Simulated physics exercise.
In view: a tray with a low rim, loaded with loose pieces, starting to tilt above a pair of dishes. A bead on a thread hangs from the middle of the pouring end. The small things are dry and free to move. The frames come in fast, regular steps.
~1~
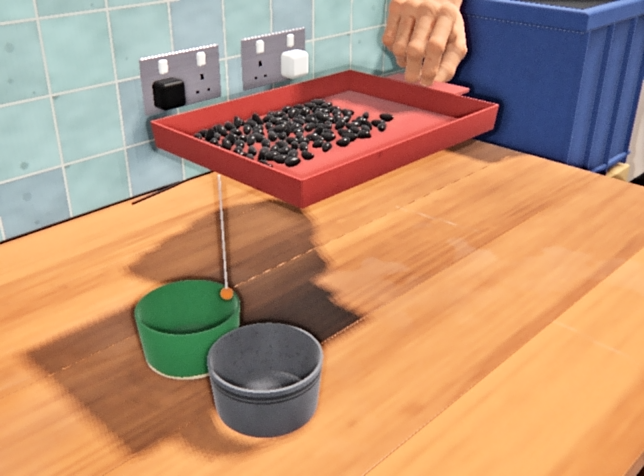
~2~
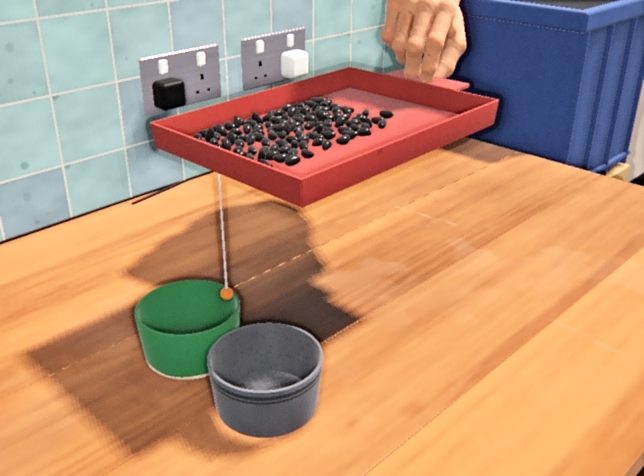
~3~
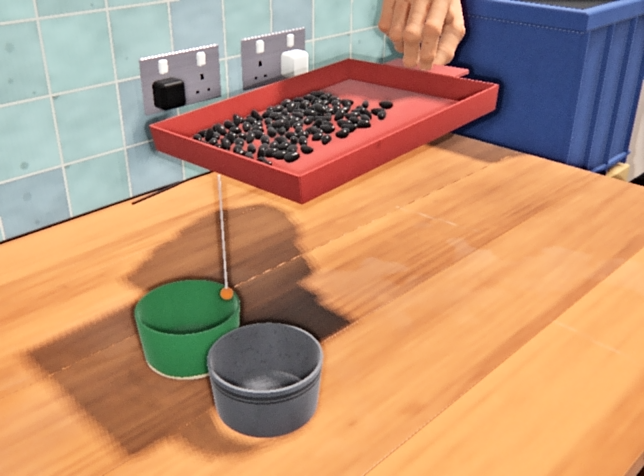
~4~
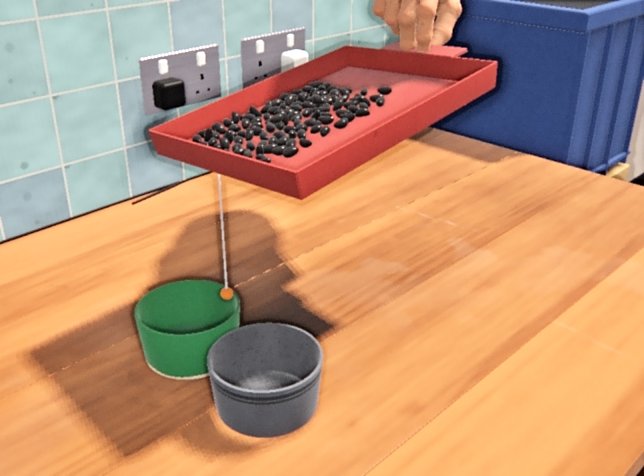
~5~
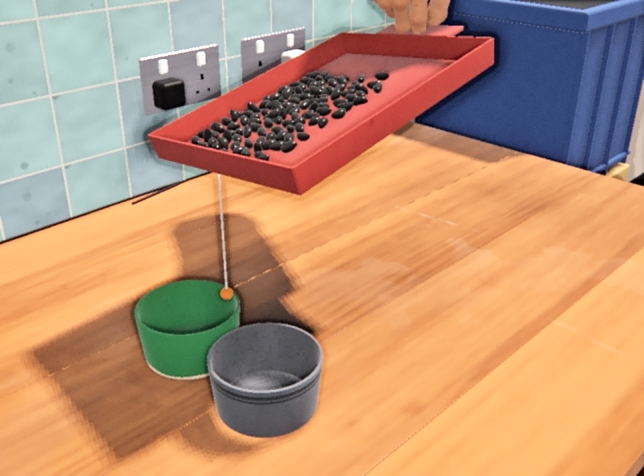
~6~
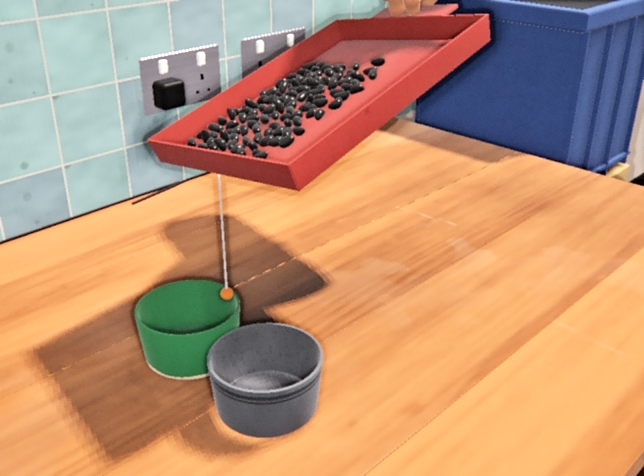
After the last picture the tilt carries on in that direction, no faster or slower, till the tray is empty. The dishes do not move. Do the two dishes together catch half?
Caught overall: Less than half.
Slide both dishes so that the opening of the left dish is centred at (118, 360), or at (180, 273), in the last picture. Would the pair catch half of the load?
First not half, then most of it.
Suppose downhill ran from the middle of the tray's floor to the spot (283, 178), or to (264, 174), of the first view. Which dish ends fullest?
The first try: The right-hand dish. The second: The right dish.
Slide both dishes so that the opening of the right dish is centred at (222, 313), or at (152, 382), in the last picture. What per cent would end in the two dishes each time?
First some 80, then 0 per cent.
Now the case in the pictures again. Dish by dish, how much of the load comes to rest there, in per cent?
For the left dish some 30 %, for the right dish some 0 %.
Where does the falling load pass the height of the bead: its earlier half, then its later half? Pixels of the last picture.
Around (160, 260) and then (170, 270).
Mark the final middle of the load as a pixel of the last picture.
Roughly at (153, 322).
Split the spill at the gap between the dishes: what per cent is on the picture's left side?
Some 100 per cent.
Shortly afterwards, tray tipped steeply; the whole lot on the tray.
Next, tray tipped past a quarter turn; the bulk on the tray; a little outside both; a little in the air.
Some moments later, tray tipped past a quarter turn; near a quarter in the left dish; near two thirds outside both; only a few in the air.
In the end, tray tipped past a quarter turn; none at all in the right dish; near a quarter in the left dish; near two thirds outside both.
